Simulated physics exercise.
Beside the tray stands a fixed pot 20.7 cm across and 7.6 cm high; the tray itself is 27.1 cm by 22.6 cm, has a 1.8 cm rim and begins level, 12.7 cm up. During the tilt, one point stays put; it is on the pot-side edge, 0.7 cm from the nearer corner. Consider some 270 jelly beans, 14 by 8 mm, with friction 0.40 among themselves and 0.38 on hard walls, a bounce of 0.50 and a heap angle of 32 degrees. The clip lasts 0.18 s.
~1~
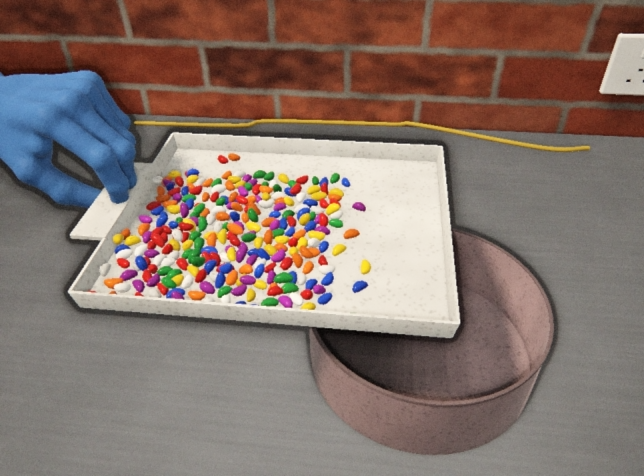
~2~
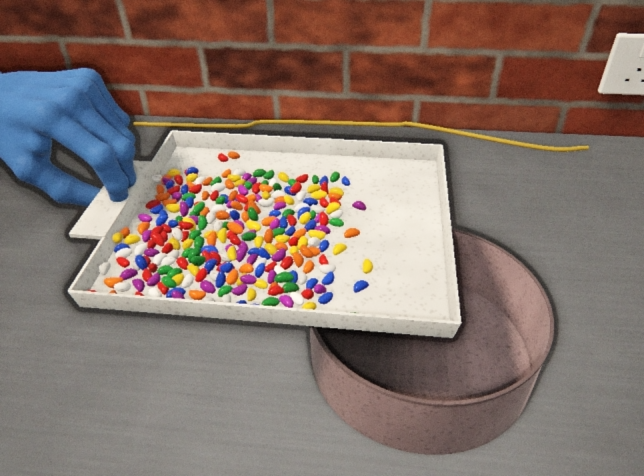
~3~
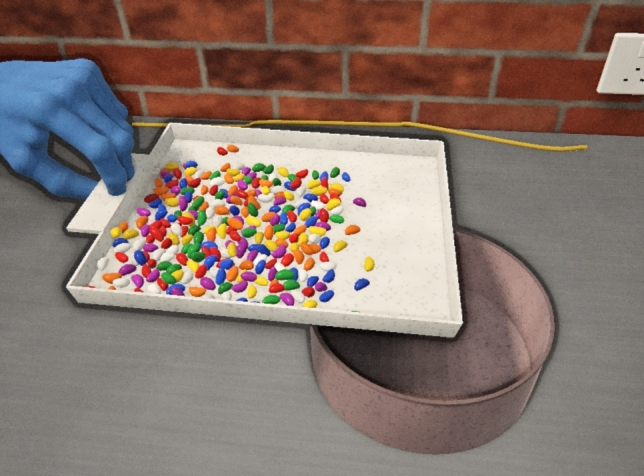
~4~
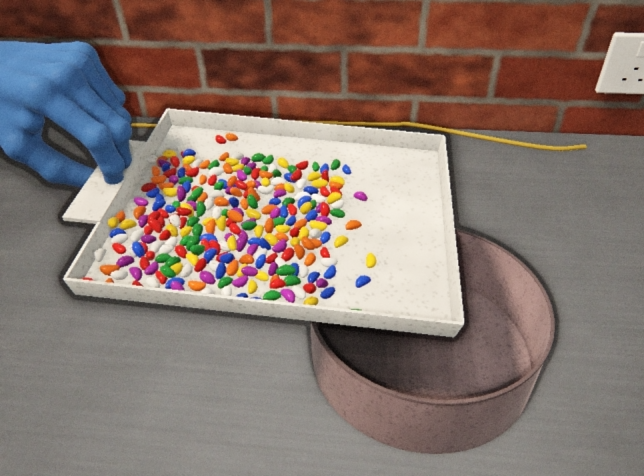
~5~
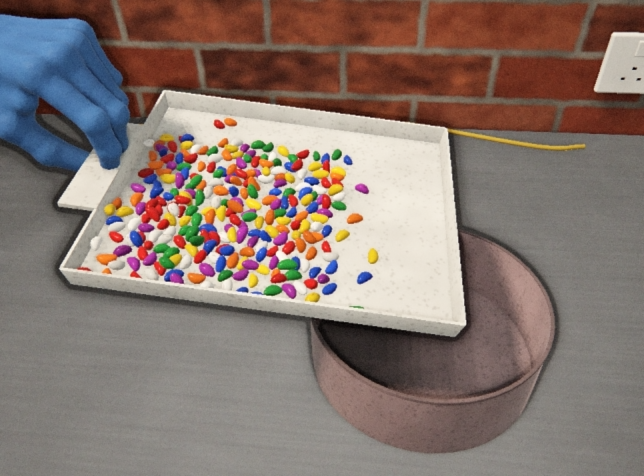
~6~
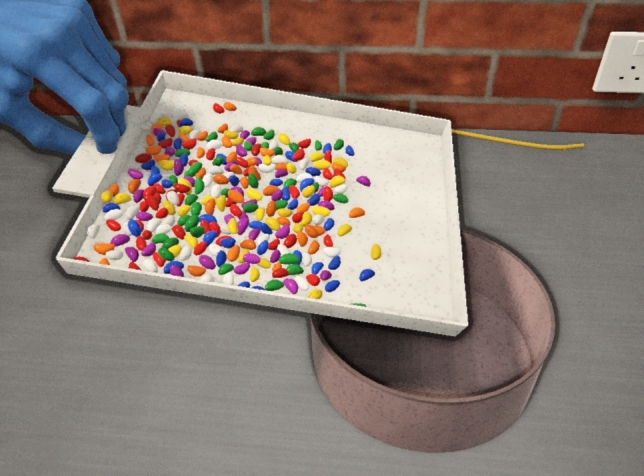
Blue-gloved hand gradually raising the left side of a white tray of colourful jelly beans beside a round pinkish pot.
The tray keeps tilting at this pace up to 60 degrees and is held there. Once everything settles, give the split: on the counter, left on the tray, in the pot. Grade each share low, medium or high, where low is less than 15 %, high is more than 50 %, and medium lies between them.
Shares - counter: High, tray: Medium, pot: Low.
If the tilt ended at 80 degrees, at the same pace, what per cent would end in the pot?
In that case some 10 per cent.
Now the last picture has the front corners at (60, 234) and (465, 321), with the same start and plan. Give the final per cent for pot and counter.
Pot 20 % / counter 50 %.
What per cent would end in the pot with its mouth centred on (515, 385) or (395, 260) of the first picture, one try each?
I'd say some 70 per cent for the first and some 0 per cent for the second.
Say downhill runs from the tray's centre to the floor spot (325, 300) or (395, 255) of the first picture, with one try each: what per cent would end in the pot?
First try: Around 0 percent; second try: Around 30 percent.
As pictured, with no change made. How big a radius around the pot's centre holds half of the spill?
I'd say close to 18 centimetres.
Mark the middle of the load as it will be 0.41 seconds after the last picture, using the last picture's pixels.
Load centre: About (360, 202) px.
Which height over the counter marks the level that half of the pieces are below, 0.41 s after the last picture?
Height: Around 22 cm.
Then, 0.24 s after the last picture, tilt 36 degrees; the tray holds 100 %, the pot 0 %.
Then, 0.41 s after the last picture, tilt 53 degrees; the tray holds 100 %, the pot 0 %.
Then, 0.69 s after the last picture, tilt 60 degrees; the tray holds 55 %, the pot 0 %.
In the end, counter 60 %, tray 30 %, pot 5 %.
